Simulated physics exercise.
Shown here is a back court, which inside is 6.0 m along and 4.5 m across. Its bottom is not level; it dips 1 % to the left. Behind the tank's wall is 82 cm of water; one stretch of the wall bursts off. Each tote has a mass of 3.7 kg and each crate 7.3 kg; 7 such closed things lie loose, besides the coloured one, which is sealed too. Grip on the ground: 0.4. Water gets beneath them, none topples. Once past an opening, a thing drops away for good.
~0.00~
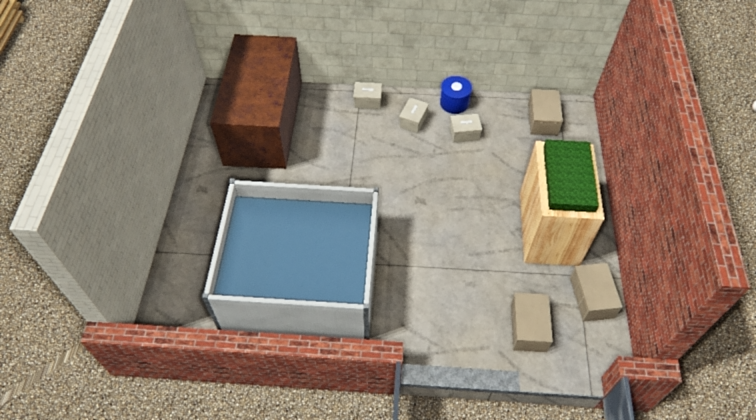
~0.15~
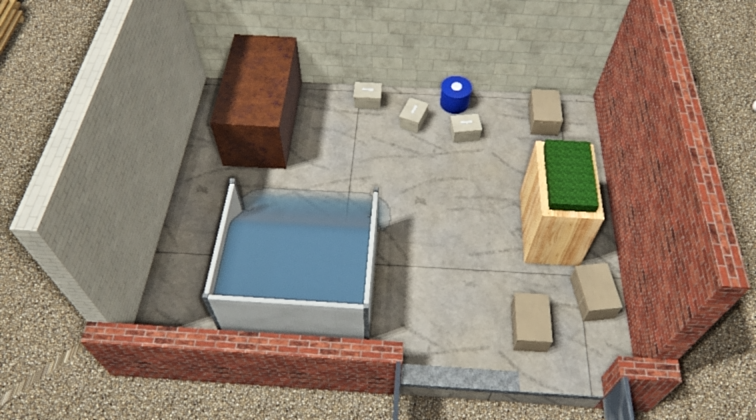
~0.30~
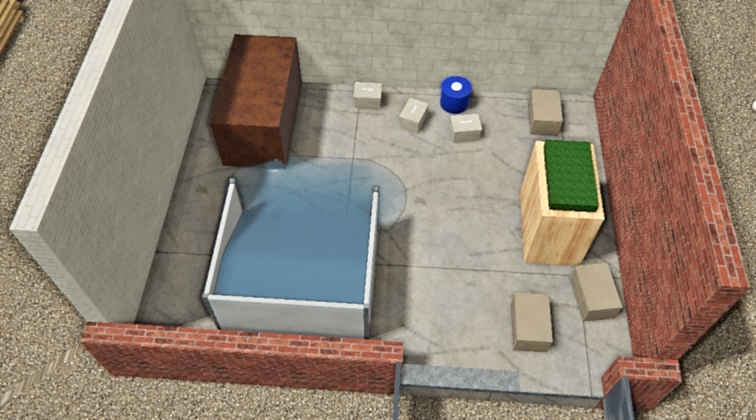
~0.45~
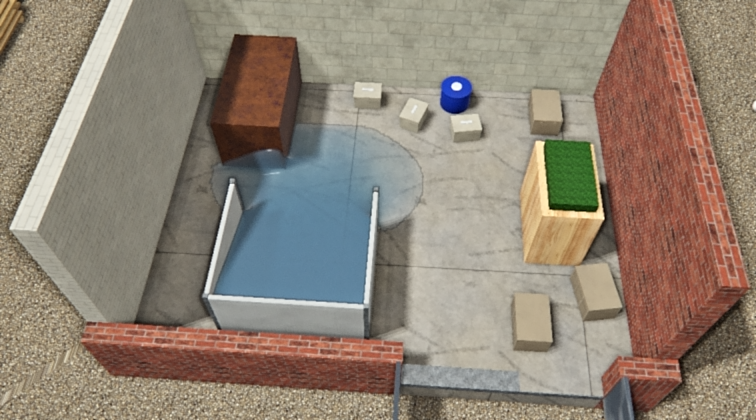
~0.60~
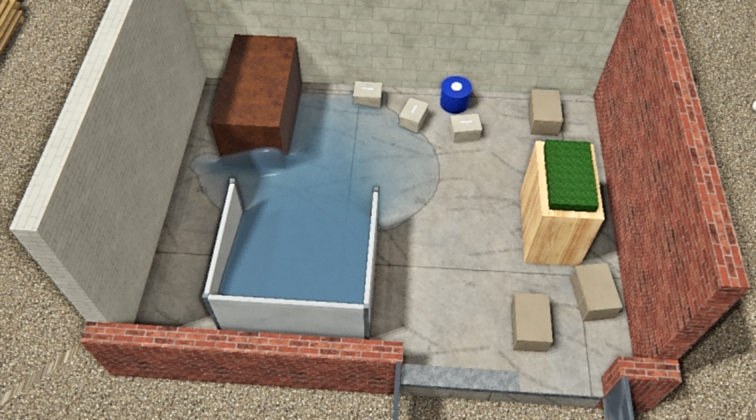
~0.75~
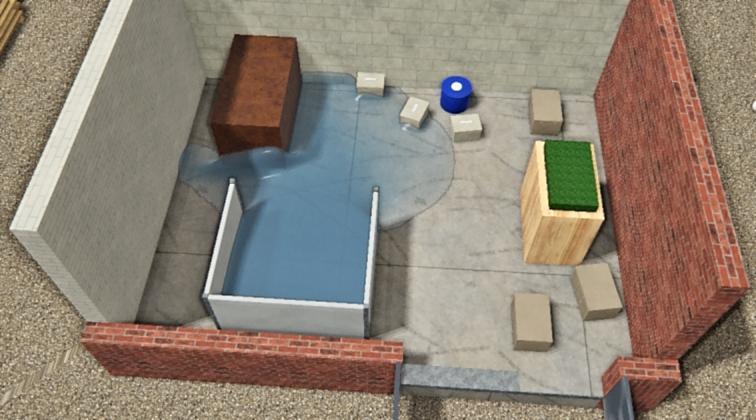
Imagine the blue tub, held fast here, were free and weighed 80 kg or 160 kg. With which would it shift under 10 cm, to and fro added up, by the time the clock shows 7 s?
Only the heavier option works.
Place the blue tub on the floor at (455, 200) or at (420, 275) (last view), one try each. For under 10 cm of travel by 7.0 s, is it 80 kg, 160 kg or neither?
Order kept: Light pick works, light pick works.
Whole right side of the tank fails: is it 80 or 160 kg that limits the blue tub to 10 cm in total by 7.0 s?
Then even the small mass works.
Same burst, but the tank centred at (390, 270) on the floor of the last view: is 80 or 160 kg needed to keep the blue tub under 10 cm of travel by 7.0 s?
In that case the answer is that just the bigger mass works.
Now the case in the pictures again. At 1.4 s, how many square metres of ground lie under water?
Somewhere about 12 m2, give or take.
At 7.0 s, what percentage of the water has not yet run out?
Roughly 84 percent.
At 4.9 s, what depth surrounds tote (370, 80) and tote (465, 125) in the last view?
Roughly 10 and 7 cm.
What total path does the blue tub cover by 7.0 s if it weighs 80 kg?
About 80 cm altogether.
After 1.4 s the blue tub would be 0 cm from its start with 80 kg and 0 cm from its start with 160 kg; 14 cm of water round it then.
After 3.1 s the blue tub would be 82 cm from its start with 80 kg and 0 cm from its start with 160 kg; 11 cm of water round it then.
After 4.9 s the blue tub would be 82 cm from its start with 80 kg and 0 cm from its start with 160 kg; 9 cm of water round it then.
After 7.0 s the blue tub would be 82 cm from its start with 80 kg and 0 cm from its start with 160 kg; 7 cm of water round it then.
